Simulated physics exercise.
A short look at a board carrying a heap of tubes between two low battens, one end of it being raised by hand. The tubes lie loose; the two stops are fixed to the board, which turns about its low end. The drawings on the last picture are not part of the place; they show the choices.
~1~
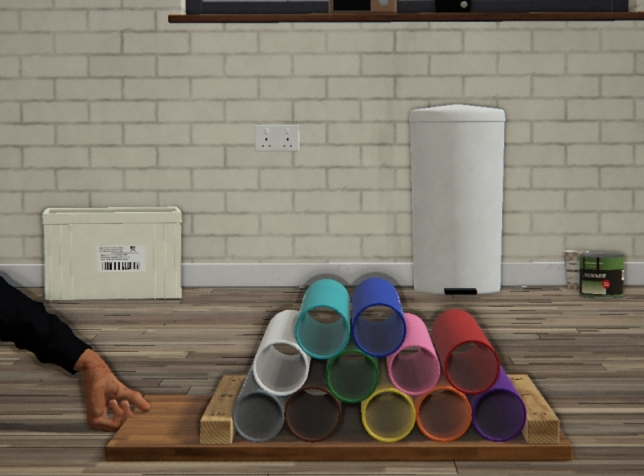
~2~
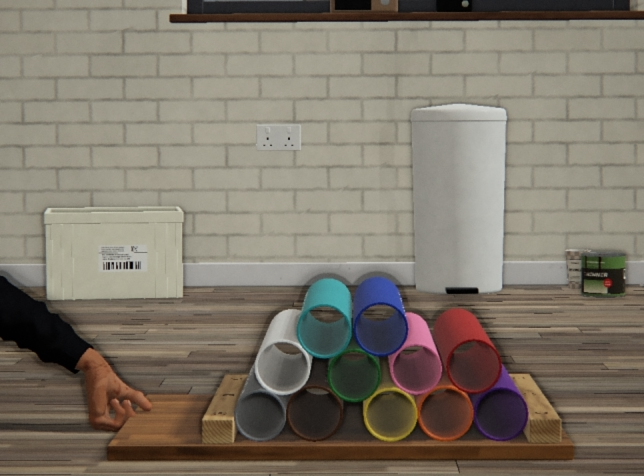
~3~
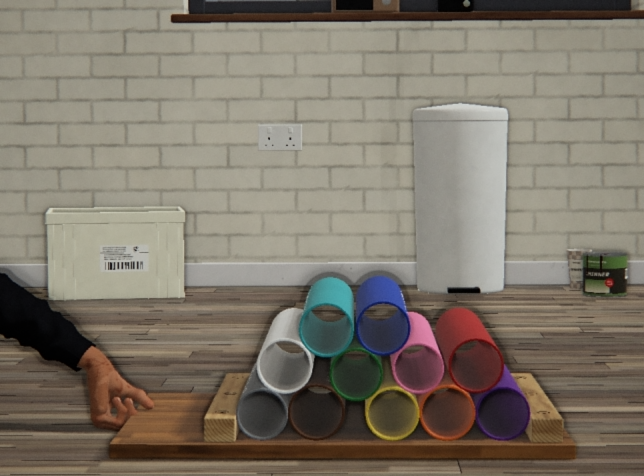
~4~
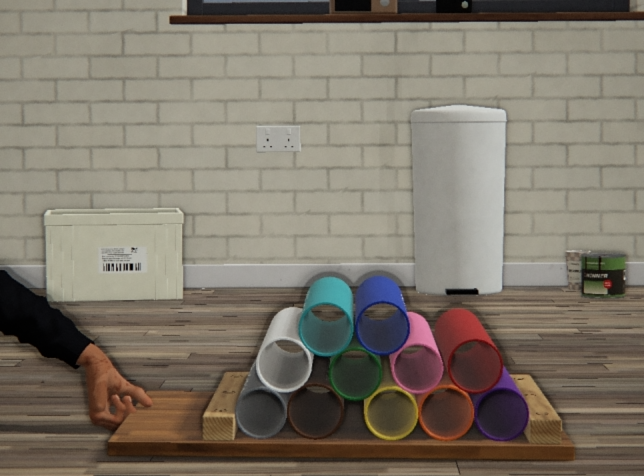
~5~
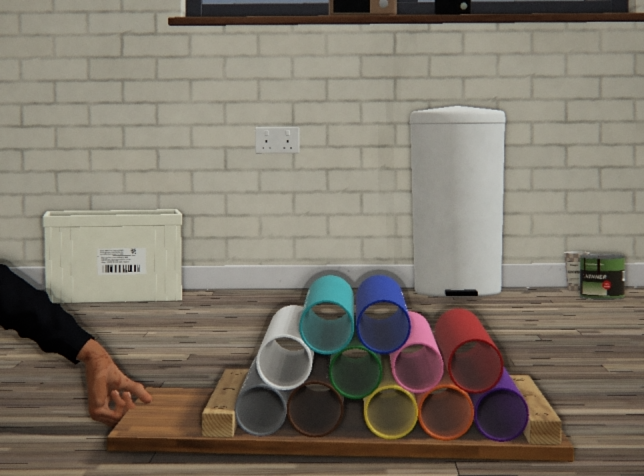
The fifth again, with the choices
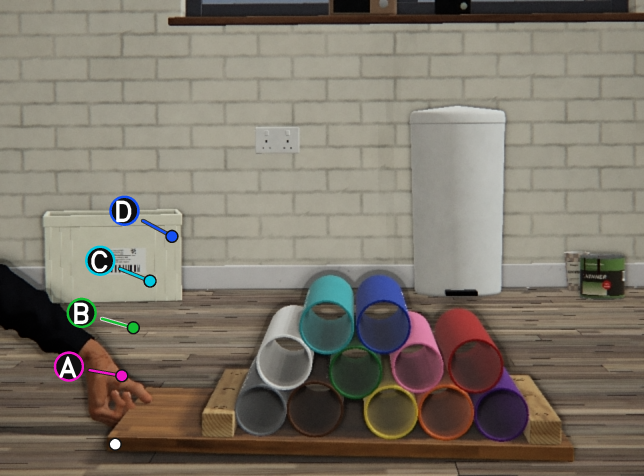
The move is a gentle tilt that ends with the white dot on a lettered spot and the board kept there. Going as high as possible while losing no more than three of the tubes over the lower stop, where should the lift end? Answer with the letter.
The last mark within the limit is C.
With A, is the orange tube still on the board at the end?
Yes.
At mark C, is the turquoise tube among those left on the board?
Yes, with C.
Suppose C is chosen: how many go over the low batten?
The count is none.
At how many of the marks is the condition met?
The number is three.
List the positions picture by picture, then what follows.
Green tube (352, 376); pink tube (414, 370); red tube (472, 367), in the first frame.
Red tube (474, 366); white tube (282, 367), in the second frame.
Board (343, 412); grey tube (262, 414); white tube (285, 366); yellow tube (392, 414), in the third frame.
Board (342, 412); grey tube (261, 413); brown tube (315, 411), in the fourth frame.
Board (341, 410); grey tube (260, 410); brown tube (315, 409), in the fifth frame.
On the marked copy, A at (122, 376); B at (134, 328); C at (150, 281); D at (172, 236); the white dot at (116, 444).
With C. Early on, board at 15°.
Further on, board at 23°.
At the end, board at 23°, none over the low batten.
As for the rest, A none over the low batten; B none over the low batten; D five over the low batten.
